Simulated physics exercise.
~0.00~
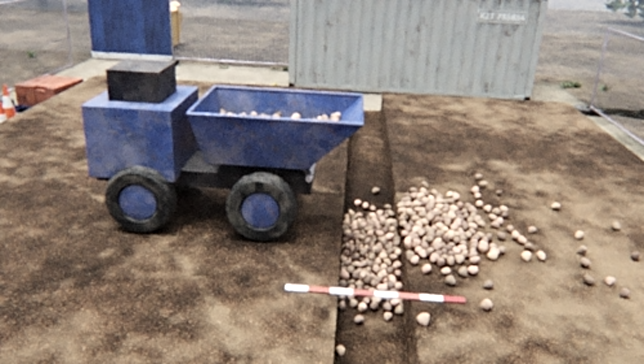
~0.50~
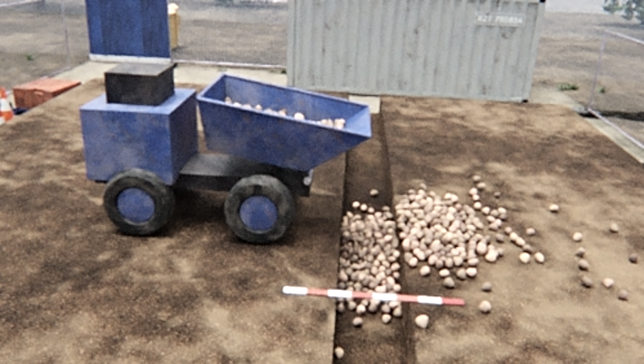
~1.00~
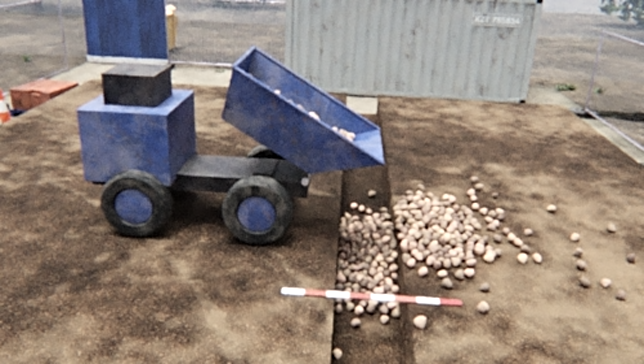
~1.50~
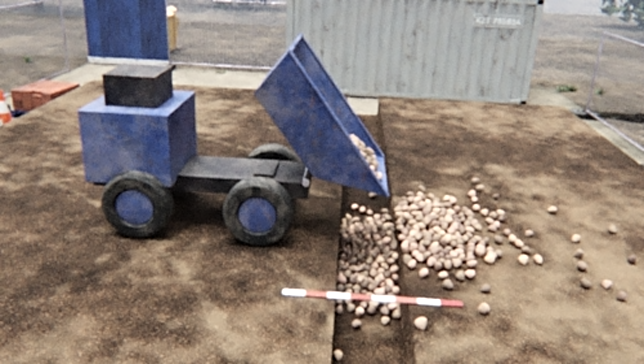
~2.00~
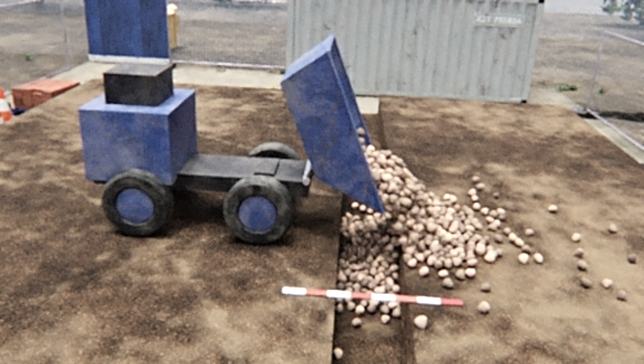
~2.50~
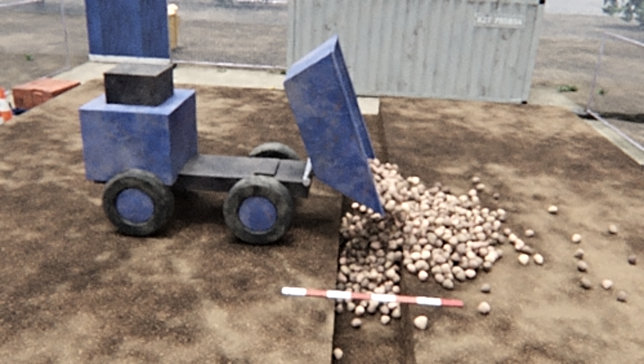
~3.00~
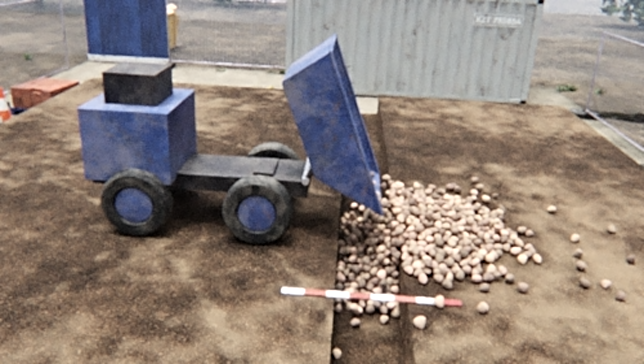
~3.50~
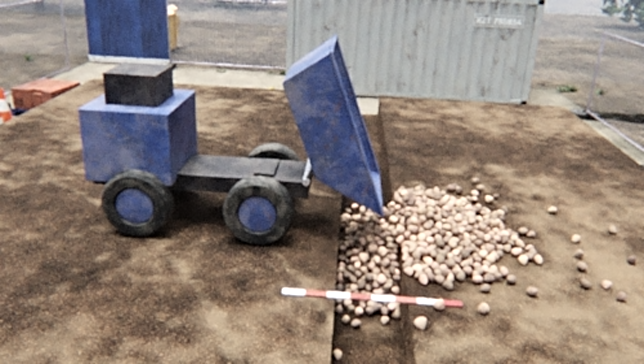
The footage shows a blue dumper standing beside a trench partly filled with pale stones as its loaded skip tips steeply to the right, pouring more stones over the existing heap, which spreads across the trench and the ground beyond while the skip stays raised.
